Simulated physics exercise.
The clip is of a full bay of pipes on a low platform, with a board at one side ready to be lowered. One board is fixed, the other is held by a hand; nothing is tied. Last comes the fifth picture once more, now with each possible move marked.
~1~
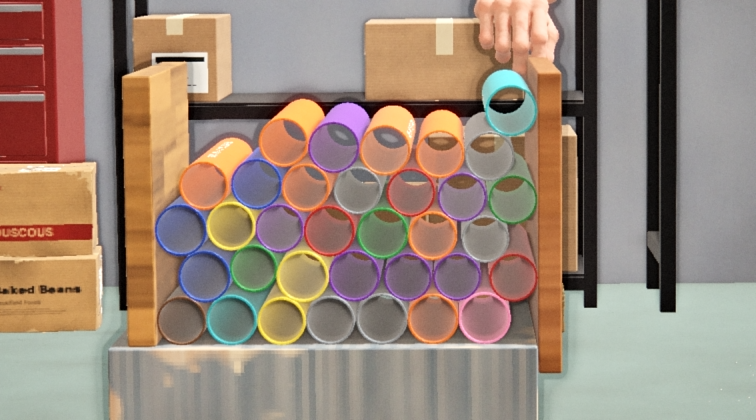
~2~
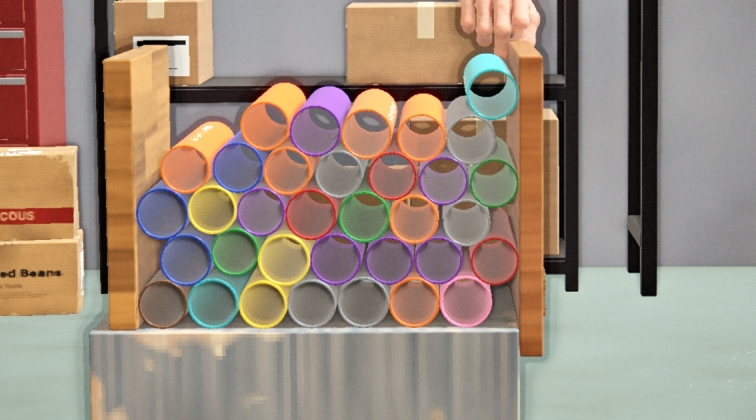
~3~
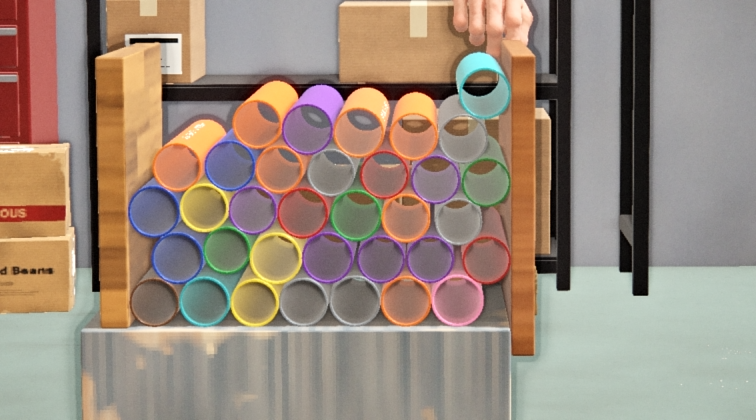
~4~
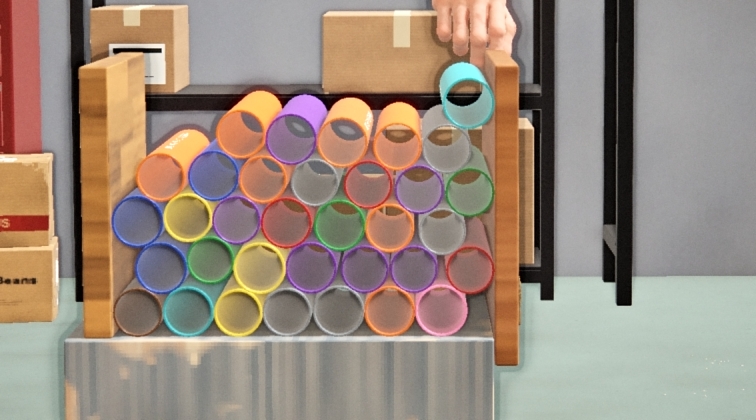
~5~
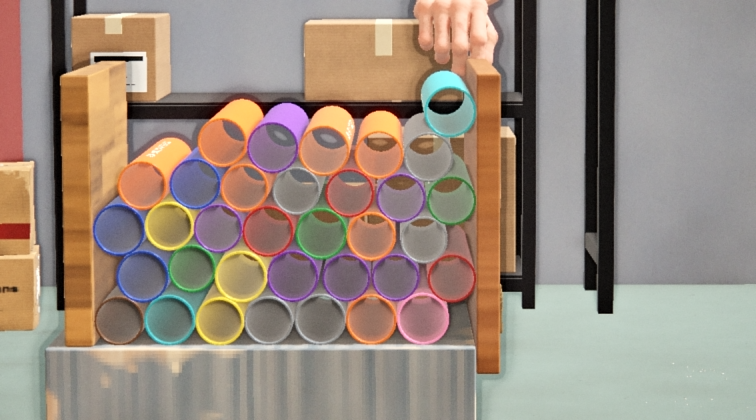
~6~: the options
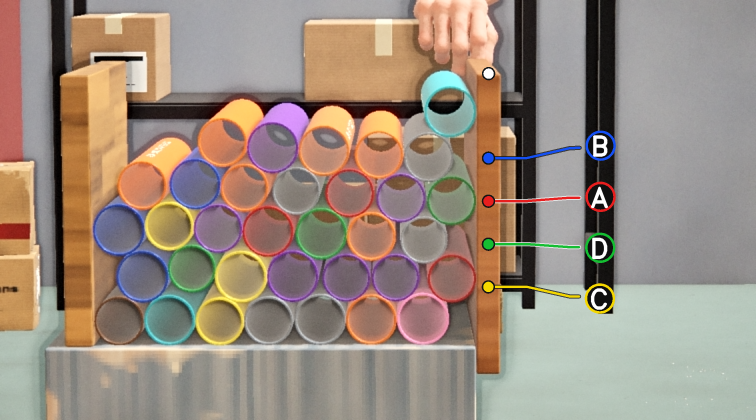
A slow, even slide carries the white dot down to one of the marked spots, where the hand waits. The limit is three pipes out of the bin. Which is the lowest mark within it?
Lower it to C and no more.
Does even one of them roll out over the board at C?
Yes, at C.
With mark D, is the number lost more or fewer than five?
At D, fewer than five.
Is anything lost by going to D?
Yes.
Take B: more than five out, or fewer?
It loses fewer than five.
On the marked copy, A at (488, 202); B at (489, 159); C at (488, 287); D at (488, 244); the white dot at (489, 74).
Taking C. A third of the way, top of the board (476, 167).
Two thirds of the way, top of the board (476, 274).
When it is over, top of the board (476, 286), three out over the board.
As for the rest, A one out over the board; B none out over the board; D one out over the board.
